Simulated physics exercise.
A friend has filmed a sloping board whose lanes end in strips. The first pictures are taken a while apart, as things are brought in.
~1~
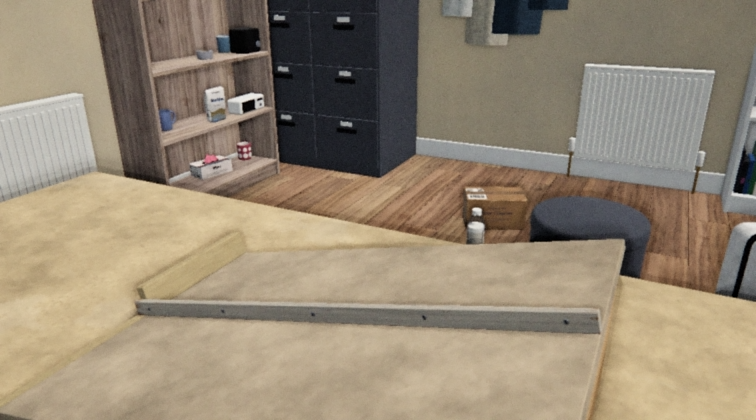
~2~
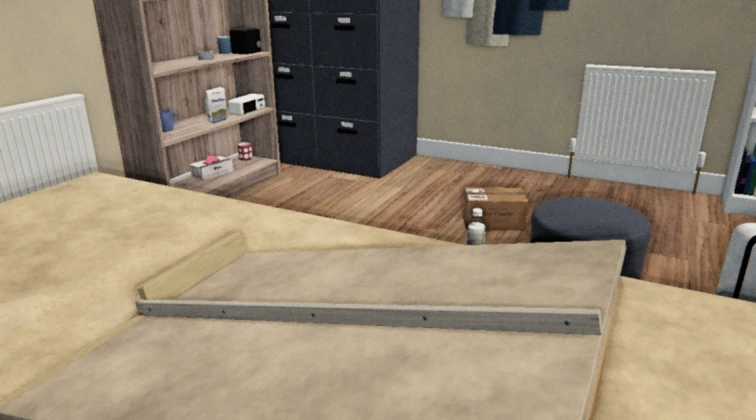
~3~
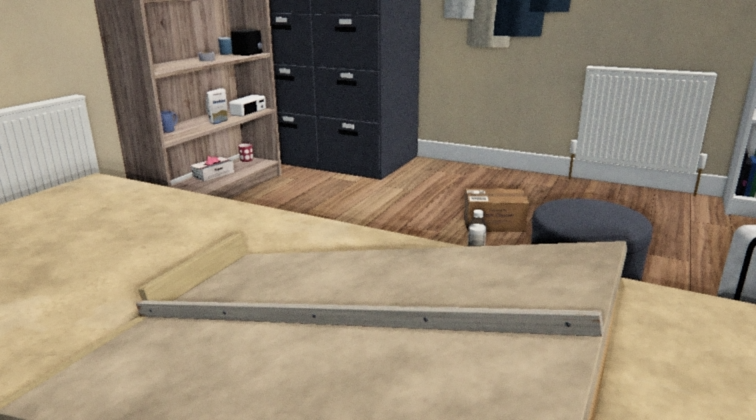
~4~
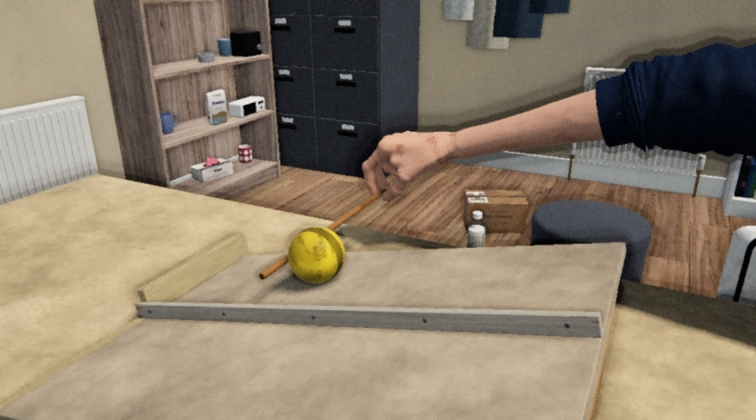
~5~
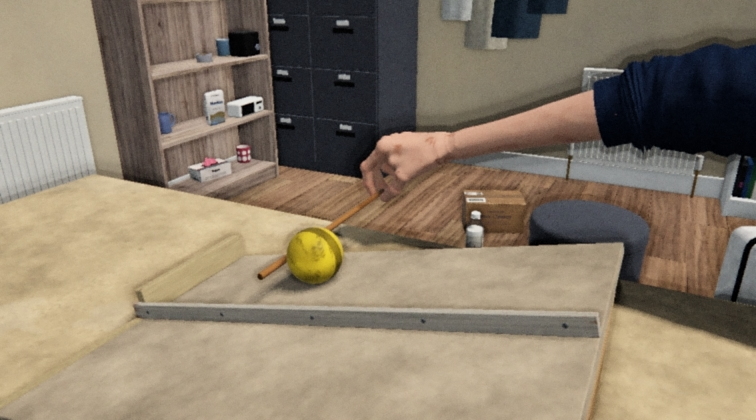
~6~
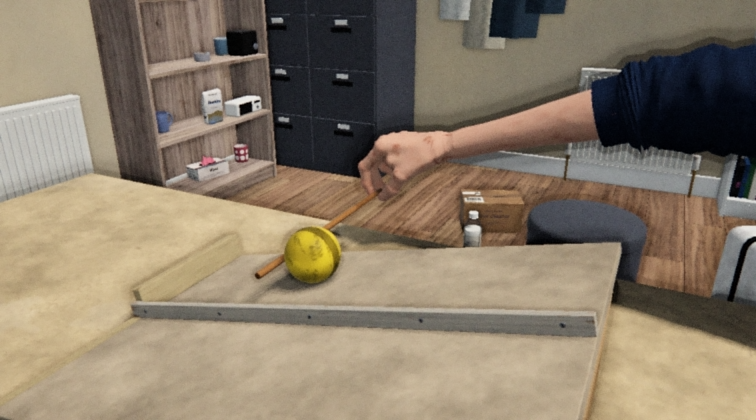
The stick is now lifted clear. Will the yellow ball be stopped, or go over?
In the end the yellow ball is held by the strip.
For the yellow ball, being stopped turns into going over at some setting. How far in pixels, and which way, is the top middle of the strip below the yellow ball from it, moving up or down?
About 12 pixels down.
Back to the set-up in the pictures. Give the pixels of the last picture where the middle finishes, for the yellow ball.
At about (210, 259).
Then, 0.26 s later than the last frame, yellow ball rolling on the board near (289, 257).
Then, 0.44 s later than the last frame, yellow ball rolling on the board near (237, 258).
When it is over, the yellow ball stops on the board, near (210, 259).
